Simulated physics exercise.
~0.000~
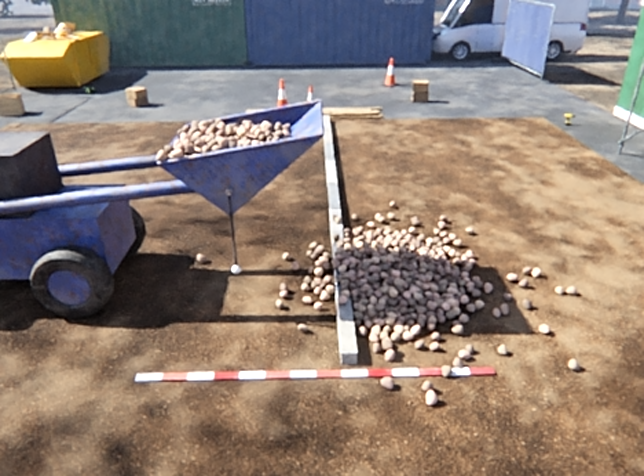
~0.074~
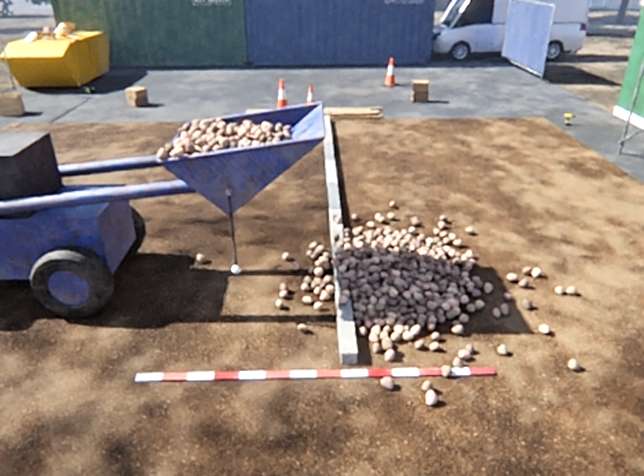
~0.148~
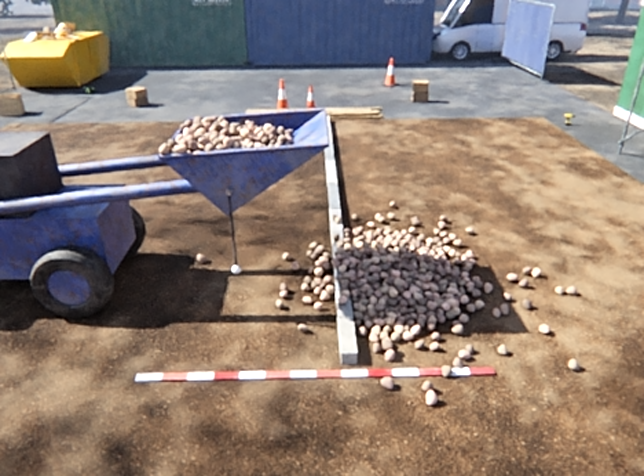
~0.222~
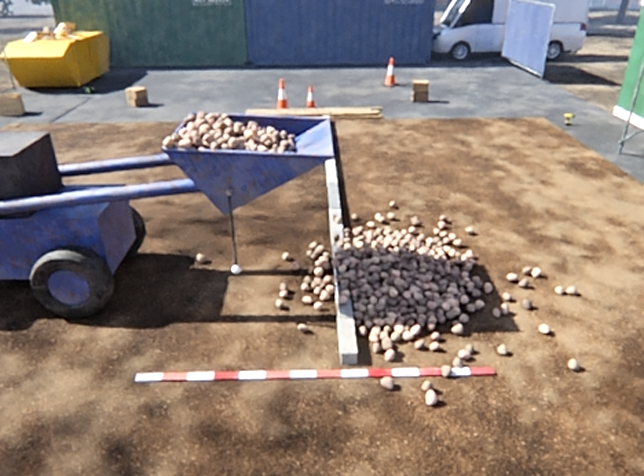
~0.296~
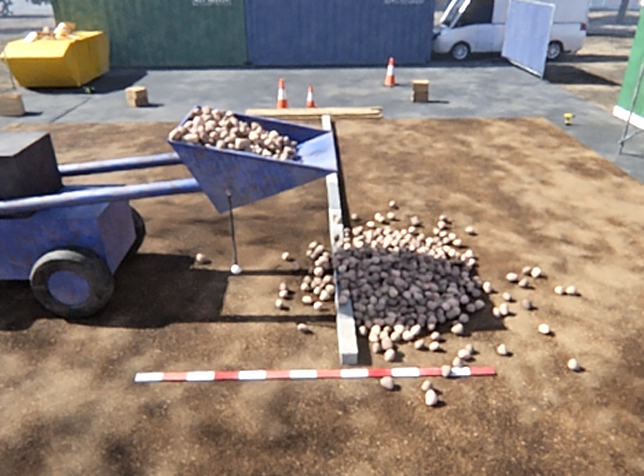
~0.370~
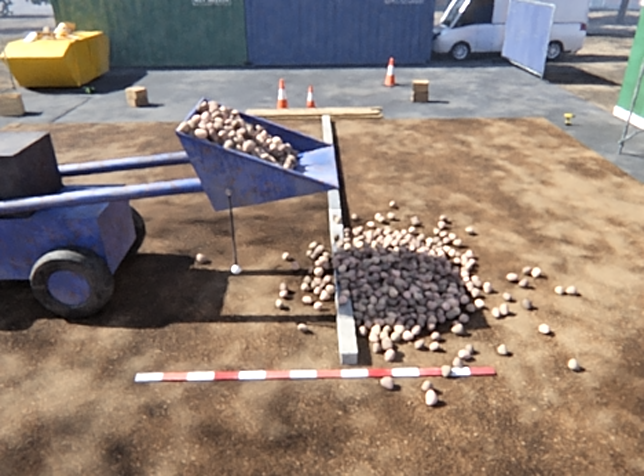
In a sunlit yard, a blue loader's bucket full of rounded stones rotates forward, its lip lowering beside an earlier heap.
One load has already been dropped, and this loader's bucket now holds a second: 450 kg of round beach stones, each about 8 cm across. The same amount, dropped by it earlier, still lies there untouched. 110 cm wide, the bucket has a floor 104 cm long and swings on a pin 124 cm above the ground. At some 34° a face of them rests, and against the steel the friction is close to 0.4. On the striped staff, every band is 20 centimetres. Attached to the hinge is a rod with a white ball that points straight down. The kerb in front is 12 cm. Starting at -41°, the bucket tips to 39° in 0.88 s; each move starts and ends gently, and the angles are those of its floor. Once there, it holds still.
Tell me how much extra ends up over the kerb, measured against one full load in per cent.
The extra comes to about 56 percent of a load.
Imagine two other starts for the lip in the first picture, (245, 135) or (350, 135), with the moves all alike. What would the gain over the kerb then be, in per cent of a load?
I'd guess close to 5 per cent first and close to 80 per cent second.
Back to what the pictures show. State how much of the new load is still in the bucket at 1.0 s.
Close to 75 in a hundred is still held.
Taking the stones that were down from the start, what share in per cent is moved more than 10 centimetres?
15 %.
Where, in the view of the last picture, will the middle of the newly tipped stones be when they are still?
Near (352, 266).
After 0.7 s the floor is at 27°; in per cent of one load, 100 in the bucket, 9 on this side of the kerb, 92 over the kerb; the foremost stones are at (543, 295).
After 1.0 s the floor is at 39°; in per cent of one load, 74 in the bucket, 35 on this side of the kerb, 92 over the kerb; the foremost stones are at (543, 295).
After 1.3 s the floor is at 39°; in per cent of one load, 19 in the bucket, 55 on this side of the kerb, 127 over the kerb; the foremost stones are at (543, 295).
After 4.0 s the floor is at 39°; in per cent of one load, 0 in the bucket, 53 on this side of the kerb, 148 over the kerb; the foremost stones are at (541, 292). Net gain over the kerb, 56.
